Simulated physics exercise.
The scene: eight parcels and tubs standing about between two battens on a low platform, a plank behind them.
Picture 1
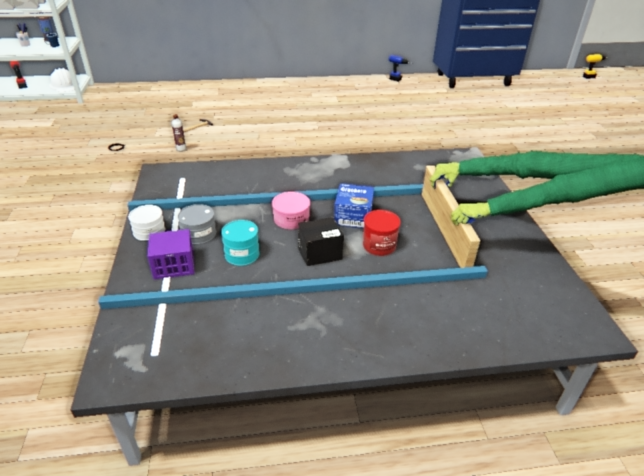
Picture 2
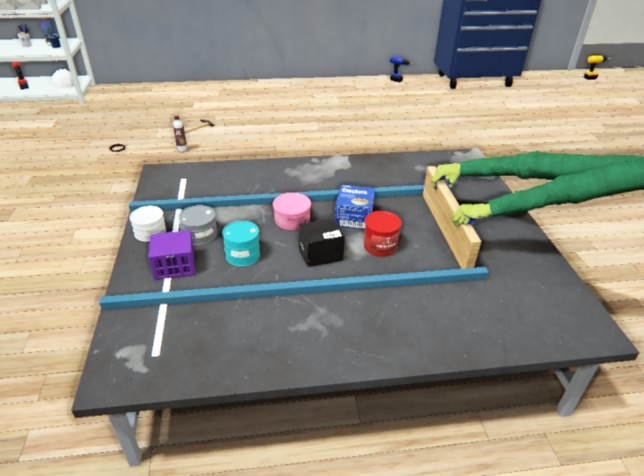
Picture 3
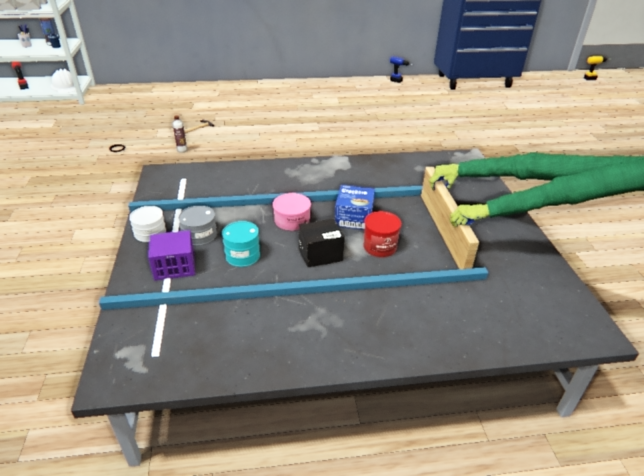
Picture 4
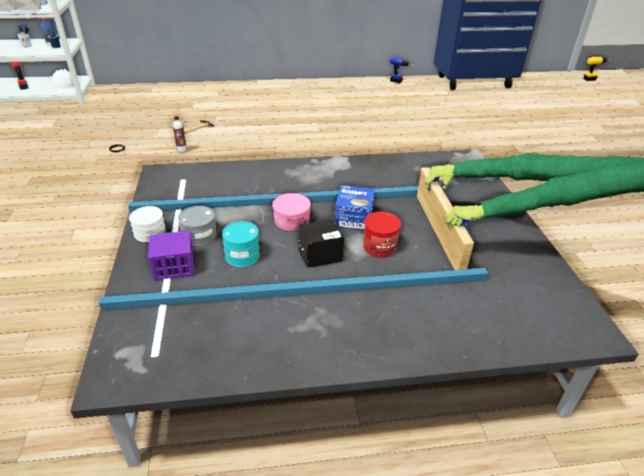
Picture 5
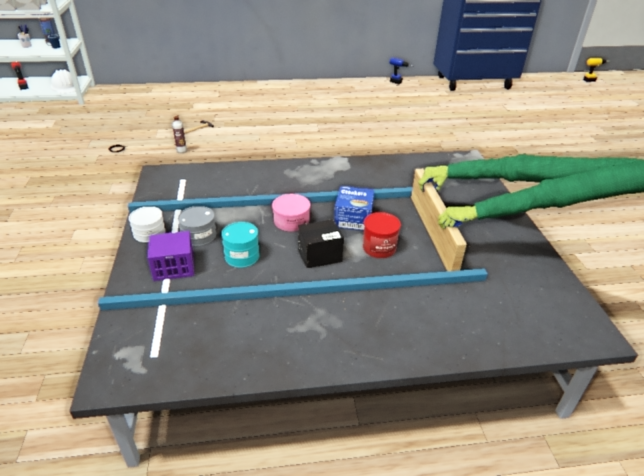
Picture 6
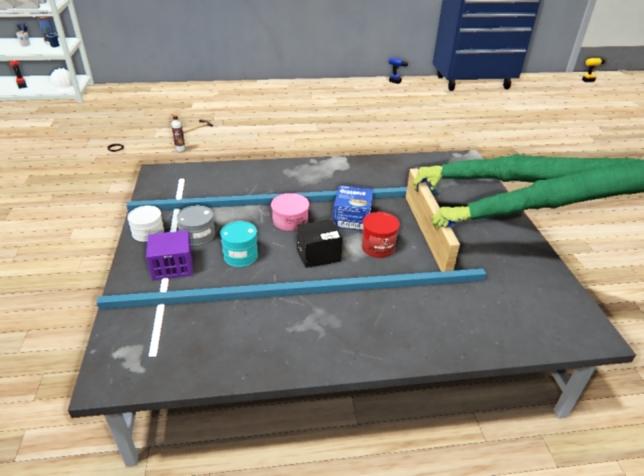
A wooden plank, held by two green-sleeved arms in yellowish gloves, slid slightly left between two blue strips on a low table, while the eight tubs, boxes and crate ahead of it stayed put.
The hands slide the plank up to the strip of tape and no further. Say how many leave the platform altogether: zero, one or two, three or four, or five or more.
The number that fall off is three or four.
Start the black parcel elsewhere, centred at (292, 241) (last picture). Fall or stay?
Then it stays on.
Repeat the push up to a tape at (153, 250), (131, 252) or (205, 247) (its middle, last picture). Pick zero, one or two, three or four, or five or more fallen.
One after another: More than four; at least five; either one or two.
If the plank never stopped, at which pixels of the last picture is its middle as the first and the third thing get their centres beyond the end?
About (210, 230), then (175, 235).
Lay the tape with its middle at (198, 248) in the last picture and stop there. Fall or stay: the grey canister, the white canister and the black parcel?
The grey canister comes down; the white canister drops off; the black parcel remains up.
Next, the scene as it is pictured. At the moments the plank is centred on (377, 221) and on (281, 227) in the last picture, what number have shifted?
First 2, then 6.
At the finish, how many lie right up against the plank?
3 of them.
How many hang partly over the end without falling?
The number is 2.
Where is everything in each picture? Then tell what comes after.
In the first picture, white canister (147, 223); purple crate (172, 254); grey canister (197, 224); plank (447, 215); tape (171, 248).
In the second picture, purple crate (173, 255); plank (448, 216).
In the third picture, grey canister (198, 225); red pail (381, 235).
In the fourth picture, white canister (148, 224); black parcel (321, 243).
In the fifth picture, purple crate (172, 256); turquoise canister (241, 244).
In the sixth picture, white canister (146, 223); purple crate (171, 255); grey canister (196, 225); plank (429, 218); tape (170, 249).
Soon after, none off yet; white canister at rest near (146, 223); purple crate at rest near (171, 255); grey canister at rest near (196, 225).
After that, none off yet; white canister at rest near (146, 223); purple crate at rest near (171, 255); grey canister moving near (194, 225).
And then, none off yet; white canister displaced about its own width near (123, 218); purple crate displaced about its own width near (140, 260); grey canister displaced well along near (134, 234).
In the end, the number that fall off is three or four; gone, pink pail, grey canister and white canister.
